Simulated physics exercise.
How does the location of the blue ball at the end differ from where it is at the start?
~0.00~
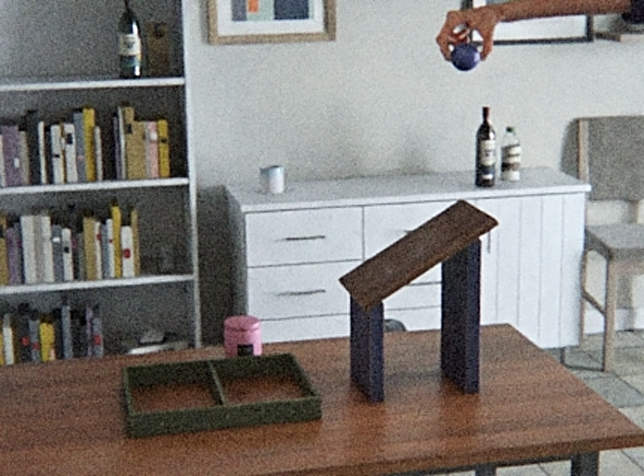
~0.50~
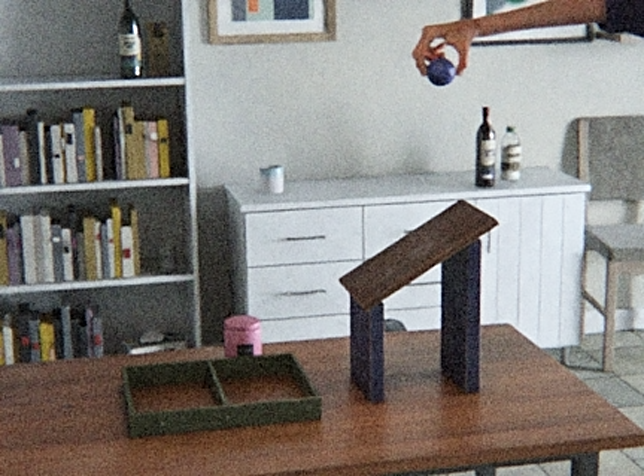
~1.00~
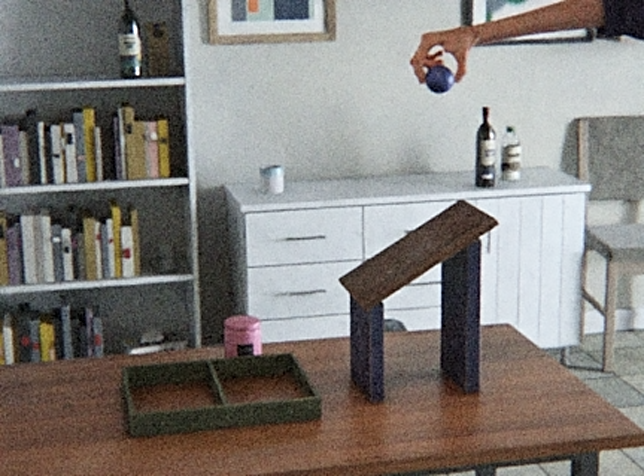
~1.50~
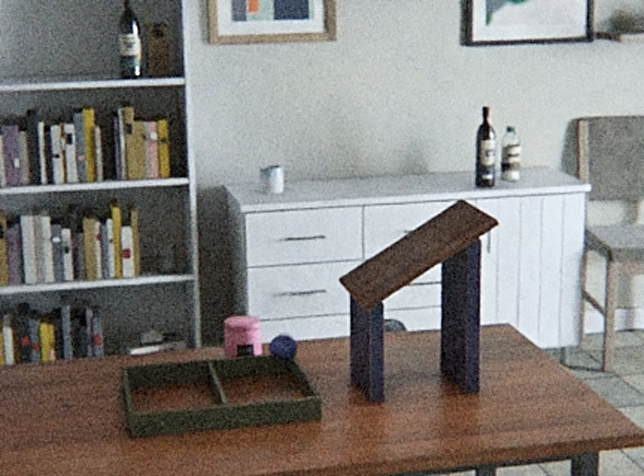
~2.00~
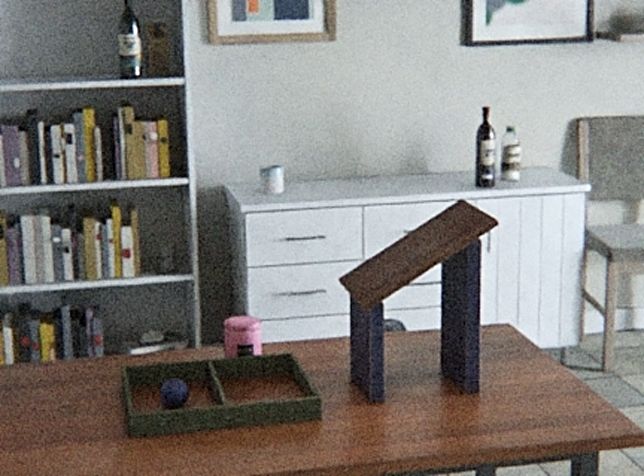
At the start, the blue ball is held by a hand in the air at the upper right, above the ramp. At the end, it is in the left bay of the green tray on the table, the bay farther from the ramp.
